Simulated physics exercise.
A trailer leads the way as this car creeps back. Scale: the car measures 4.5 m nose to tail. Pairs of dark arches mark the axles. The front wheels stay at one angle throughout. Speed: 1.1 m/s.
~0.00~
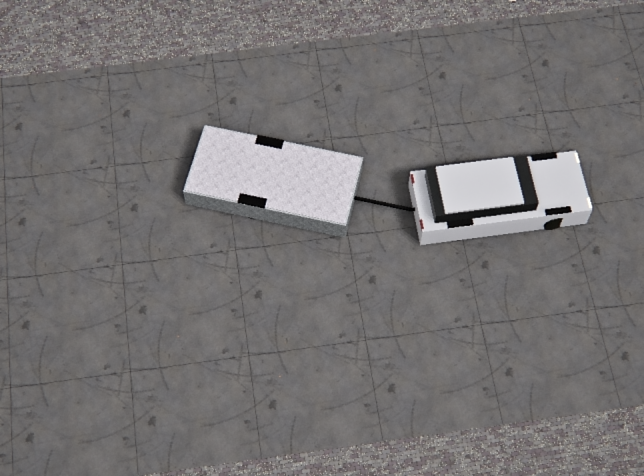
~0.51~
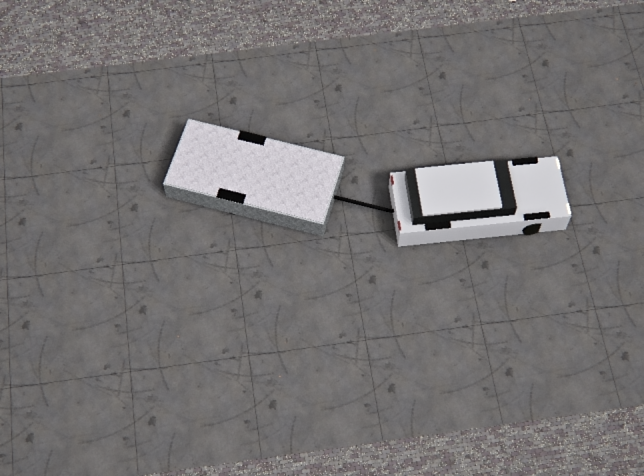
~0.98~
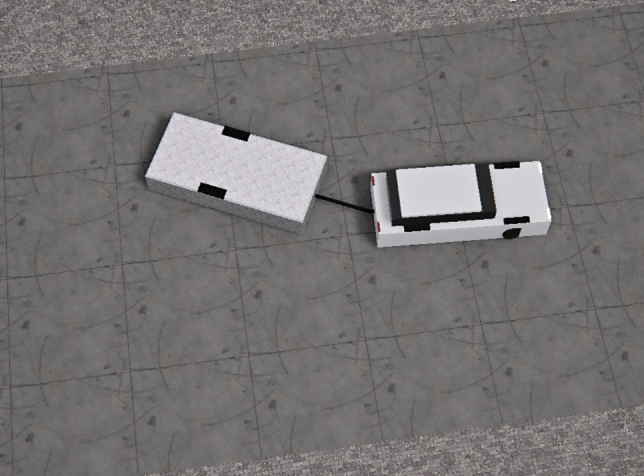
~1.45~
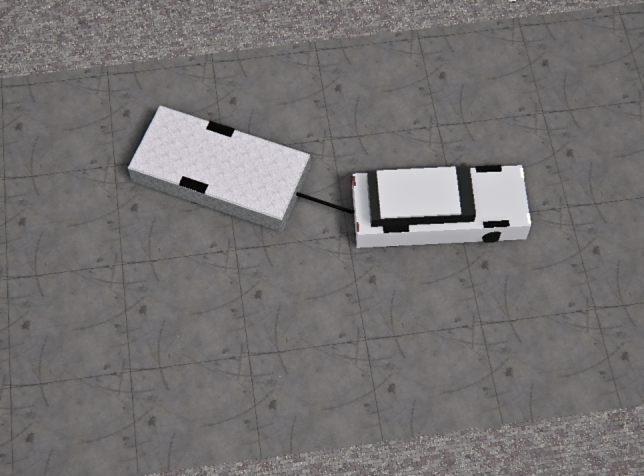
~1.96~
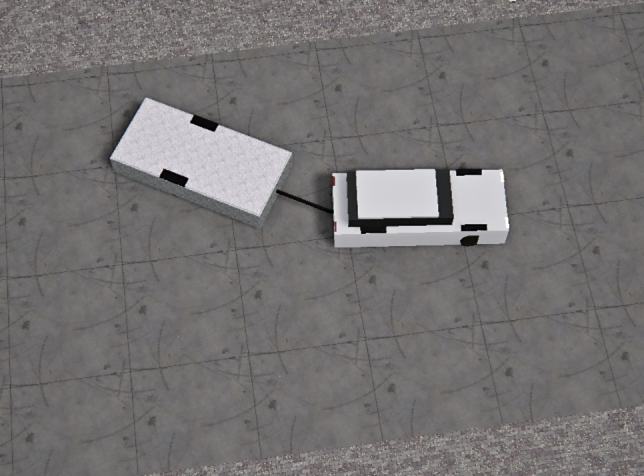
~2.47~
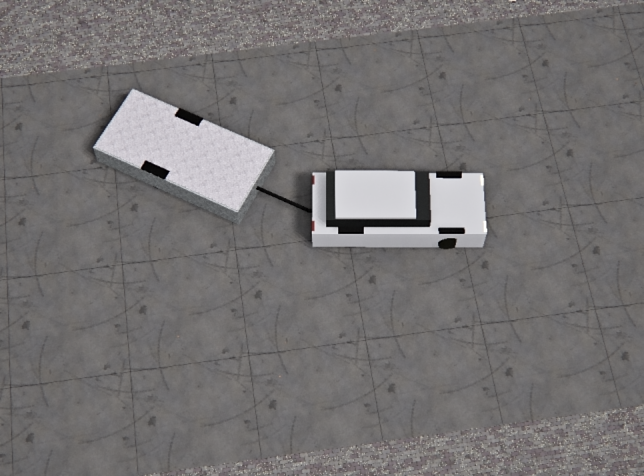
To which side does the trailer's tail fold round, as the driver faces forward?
To the left side of the car.
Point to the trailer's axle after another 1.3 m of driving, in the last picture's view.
Near (135, 124).
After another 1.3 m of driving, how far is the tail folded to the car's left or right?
Some 30° to its left.
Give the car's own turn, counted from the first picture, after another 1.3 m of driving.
About 12°.
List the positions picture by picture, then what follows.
The first picture shows car's middle (505, 182), trailer's axle (261, 171); tail 21° to the car's left; front wheels 8° left.
The second picture shows car's middle (484, 186), trailer's axle (242, 167); tail 22° to the car's left.
The third picture shows car's middle (464, 189), trailer's axle (224, 162); tail 23° to the car's left.
The fourth picture shows car's middle (445, 191), trailer's axle (207, 157); tail 24° to the car's left.
The fifth picture shows car's middle (423, 193), trailer's axle (189, 150); tail 25° to the car's left.
The sixth picture shows car's middle (401, 195), trailer's axle (172, 143); tail 26° to the car's left.
Then, 3.7 s in, the tail is 30° to the car's left, the car has turned 12° and the trailer's axle is at (135, 124) of the last picture.
Then, 4.9 s in, the tail is 35° to the car's left, the car has turned 16° and the trailer's axle is at (104, 101) of the last picture.
Then, 6.1 s in, the tail is 41° to the car's left, the car has turned 20° and the trailer's axle is at (80, 77) of the last picture.
Then, 7.3 s in, the tail is 49° to the car's left, the car has turned 24° and the trailer's axle is at (64, 51) of the last picture.
Then, 8.5 s in, the tail is 60° to the car's left, the car has turned 28° and the trailer's axle is at (58, 28) of the last picture; it has jack-knifed.
